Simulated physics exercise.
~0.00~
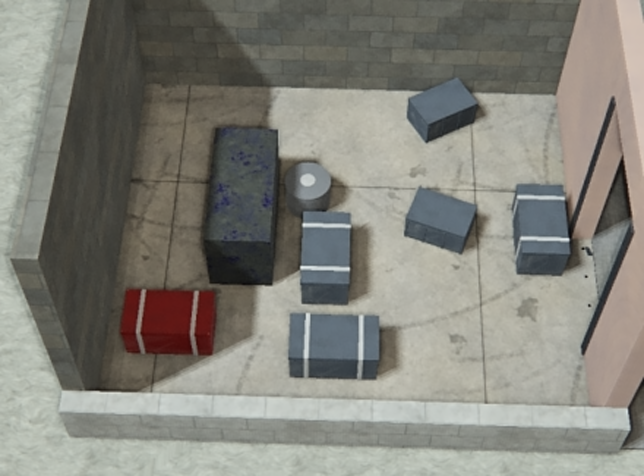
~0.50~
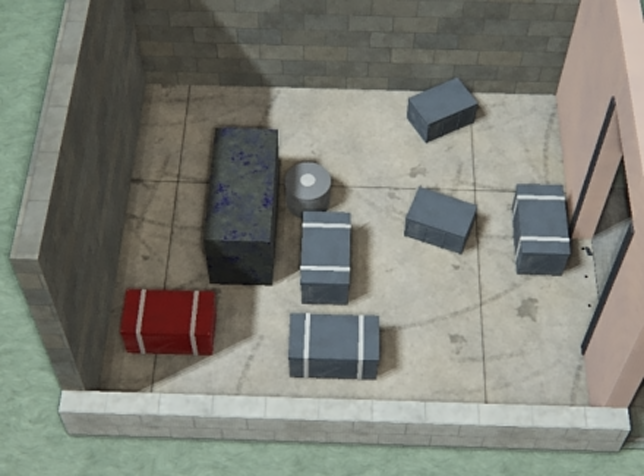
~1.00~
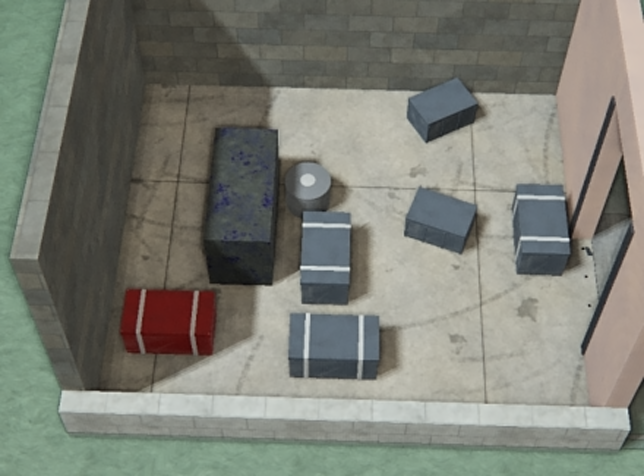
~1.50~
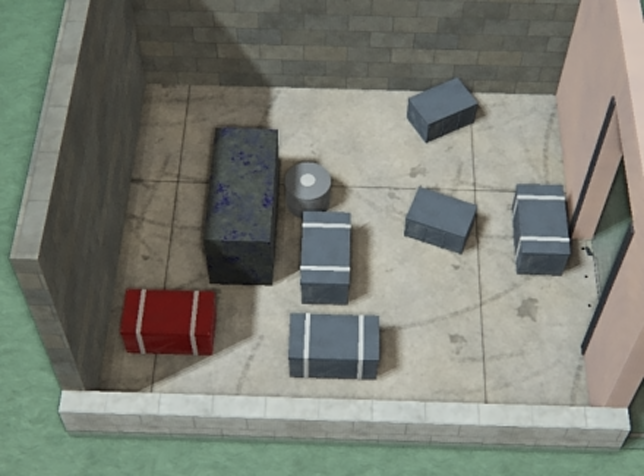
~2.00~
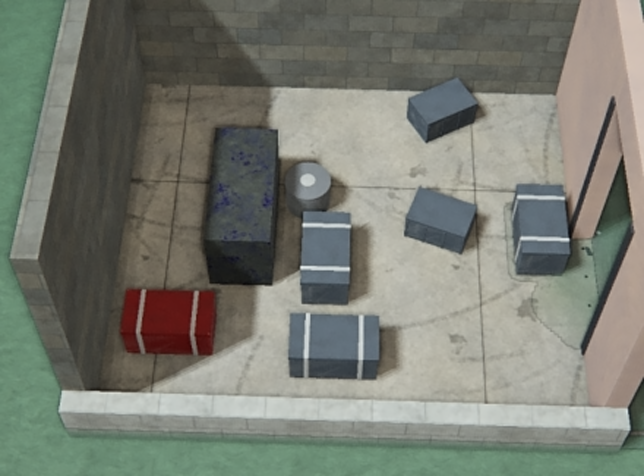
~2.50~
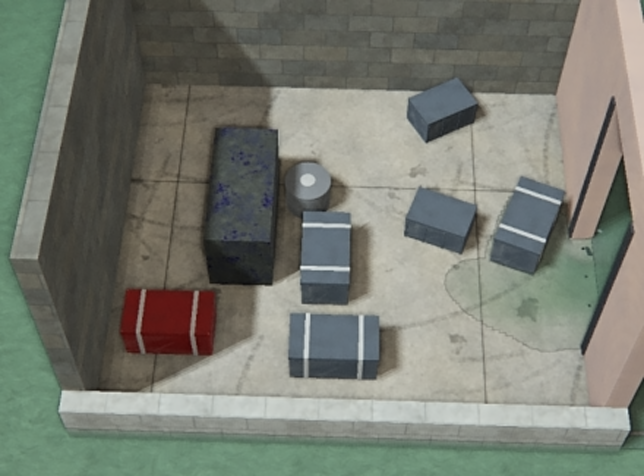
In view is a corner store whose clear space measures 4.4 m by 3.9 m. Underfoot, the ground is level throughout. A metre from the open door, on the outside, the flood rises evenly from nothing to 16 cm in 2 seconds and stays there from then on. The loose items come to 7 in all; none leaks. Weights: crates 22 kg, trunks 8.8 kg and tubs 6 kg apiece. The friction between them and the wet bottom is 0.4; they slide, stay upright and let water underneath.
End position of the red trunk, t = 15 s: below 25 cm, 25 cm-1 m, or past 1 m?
Past 1 m.
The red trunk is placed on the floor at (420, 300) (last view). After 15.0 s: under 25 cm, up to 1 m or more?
Well, it gets shoved far.
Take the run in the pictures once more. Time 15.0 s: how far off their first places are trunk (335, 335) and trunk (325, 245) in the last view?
They've ended up 250 cm and 150 cm away, in that order.
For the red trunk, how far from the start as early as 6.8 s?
By that time, close to 20 cm.
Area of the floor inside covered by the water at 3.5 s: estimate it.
Somewhere around 5.0 m2, roughly.
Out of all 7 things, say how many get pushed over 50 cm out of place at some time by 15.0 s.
5.
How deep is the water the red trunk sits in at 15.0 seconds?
Near 9 cm deep.
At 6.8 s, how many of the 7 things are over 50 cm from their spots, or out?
2.
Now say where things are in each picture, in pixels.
The red trunk at (168, 312) rests on the ground; water covers 0.0 m2; 0 of 7 have shifted, in the first frame.
The red trunk at (168, 312) rests on the ground; 0.0 m2 under water; 0 of 7 have shifted, in the second frame.
The red trunk at (168, 312) rests on the ground; water covers 0.0 m2; 0 of 7 have shifted, in the third frame.
The red trunk at (168, 312) rests on the ground; water covers 0.0 m2; 0 of 7 have shifted, in the fourth frame.
The red trunk at (168, 312), on the bottom; 0.3 m2 under water; 0 of 7 have shifted, in the fifth frame.
The red trunk at (168, 312), on the bottom; 1.0 m2 under water; 1 of 7 have shifted, in the sixth frame.
After 3.5 s the red trunk is near (168, 312), 0.0 m from its start, aground; 0 afloat.
After 6.8 s the red trunk is near (149, 293), 0.2 m from its start, afloat; 4 afloat.
After 11.0 s the red trunk is near (182, 111), 2.3 m from its start, afloat; 5 afloat.
After 15.0 s the red trunk is near (363, 158), 2.5 m from its start, afloat; 7 afloat.
